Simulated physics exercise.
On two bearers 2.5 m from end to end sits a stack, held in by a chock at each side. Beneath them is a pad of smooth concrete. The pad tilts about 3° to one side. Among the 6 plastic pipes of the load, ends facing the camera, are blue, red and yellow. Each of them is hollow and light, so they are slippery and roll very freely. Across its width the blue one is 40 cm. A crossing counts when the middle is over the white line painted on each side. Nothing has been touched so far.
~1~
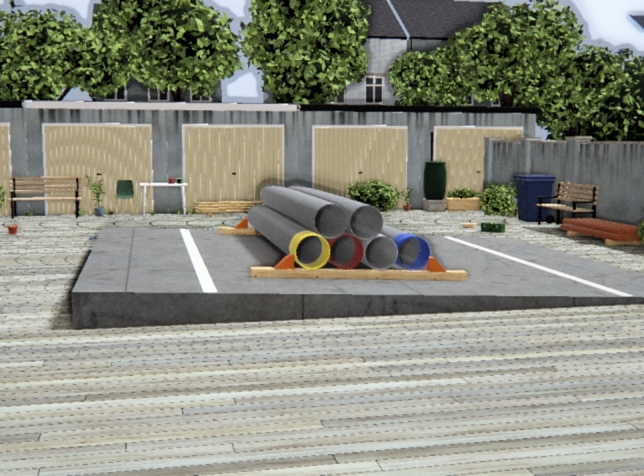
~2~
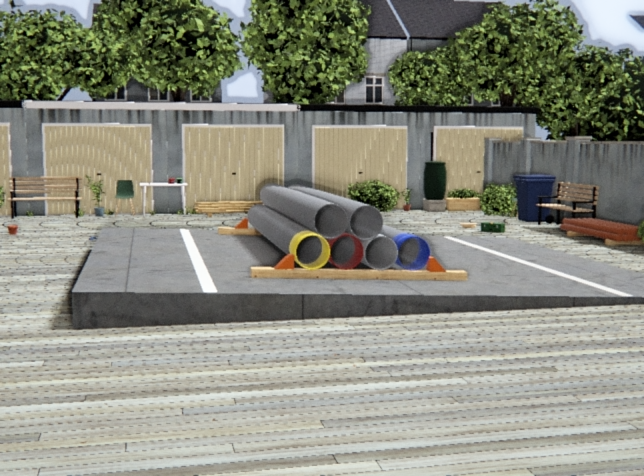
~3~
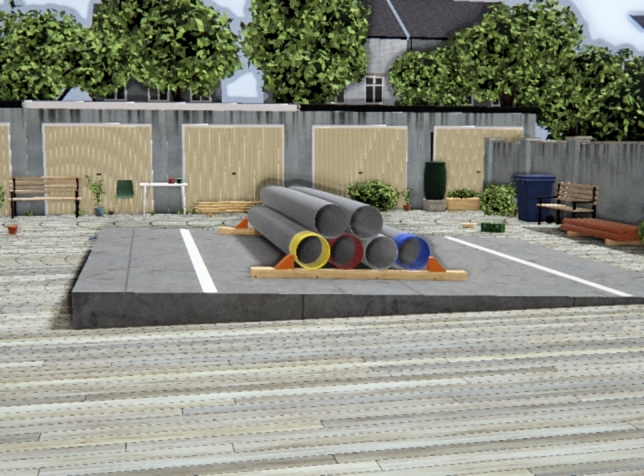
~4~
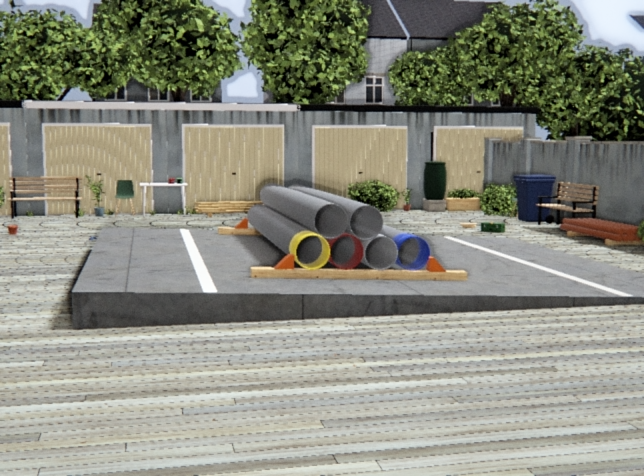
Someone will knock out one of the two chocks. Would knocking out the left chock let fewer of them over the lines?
Yes.
Chock on the left freed, after 0.7 s, blue is on the bearers, 65 cm from the bearers' right end; red is on the bearers, 105 cm from the bearers' left end; yellow is on the bearers, 65 cm from the bearers' left end; 0 over a line so far.
Chock on the left freed, at the end, blue is on the bearers, 65 cm from the bearers' right end; red is on the bearers, 105 cm from the bearers' left end; yellow is on the bearers, 65 cm from the bearers' left end; 0 over a line so far.
Chock on the right freed, after 3.3 s, blue is off the bearers, 130 cm short of the right line, rolling right; red is on the bearers, 70 cm from the bearers' right end, rolling right; yellow is on the bearers, 110 cm from the bearers' right end, rolling right; 0 over a line so far.
Chock on the right freed, at the end, blue is past the right line; red is past the right line; yellow is past the right line; 6 over a line so far.
